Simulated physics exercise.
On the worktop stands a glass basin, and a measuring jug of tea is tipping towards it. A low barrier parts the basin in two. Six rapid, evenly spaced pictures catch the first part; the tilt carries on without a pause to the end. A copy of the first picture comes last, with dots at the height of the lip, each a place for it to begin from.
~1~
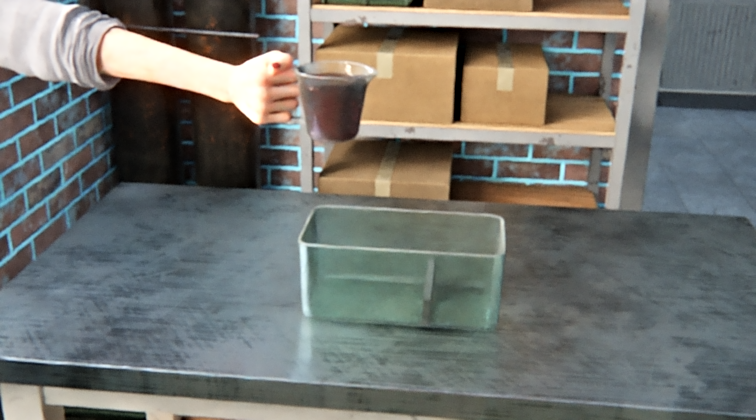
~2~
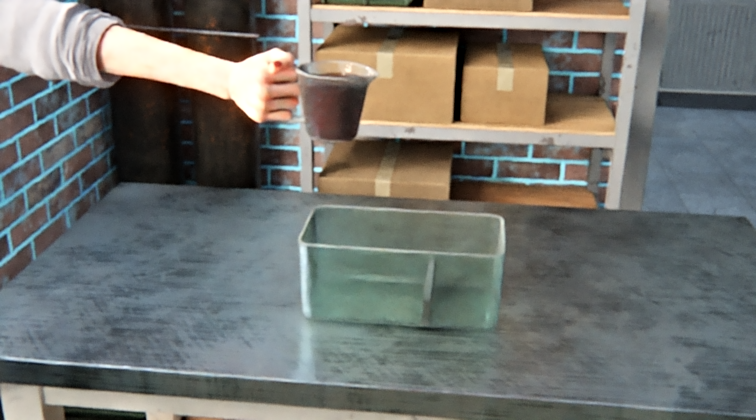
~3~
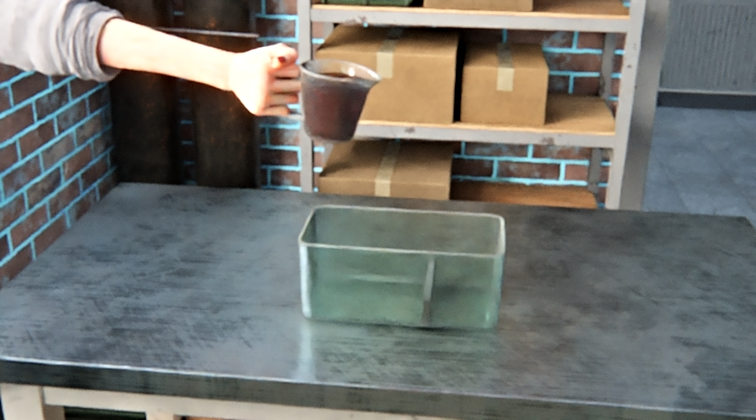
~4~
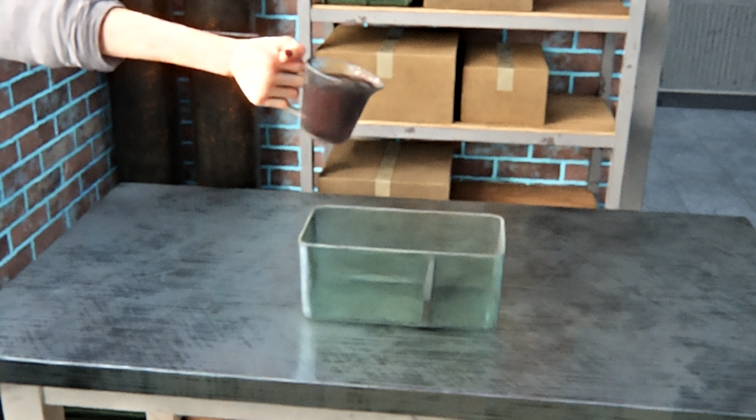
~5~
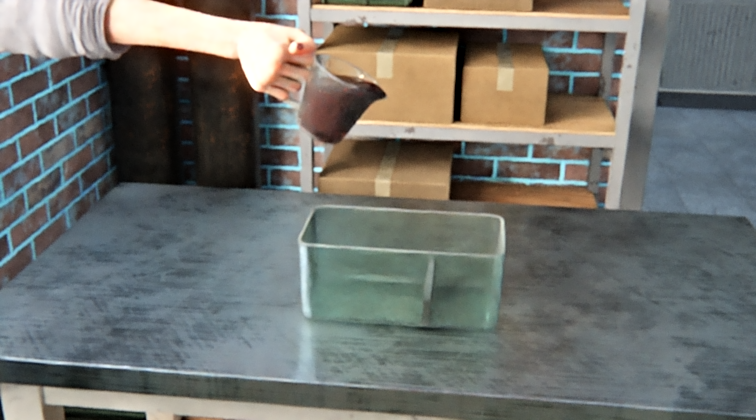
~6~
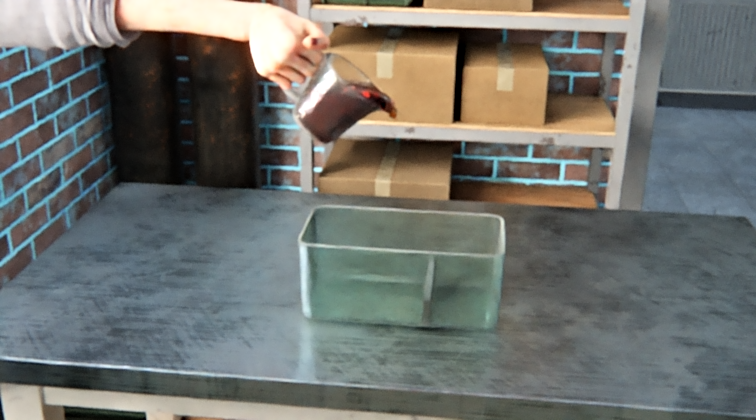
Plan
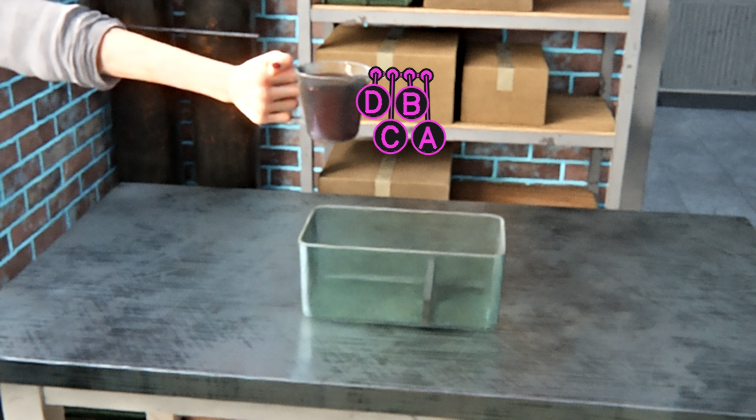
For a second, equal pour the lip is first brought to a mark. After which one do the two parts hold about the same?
Spot C.
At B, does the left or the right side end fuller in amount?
The right side.
In magenta, A at (426, 75); B at (409, 75); C at (392, 74); D at (375, 73).
With A, about 23 % ends left of the wall and 73 % right of it; 4 % is lost outside.
With B, about 23 % ends left of the wall and 75 % right of it.
With C, about 47 % ends left of the wall and 52 % right of it.
With D, about 74 % ends left of the wall and 22 % right of it; 5 % is lost outside.
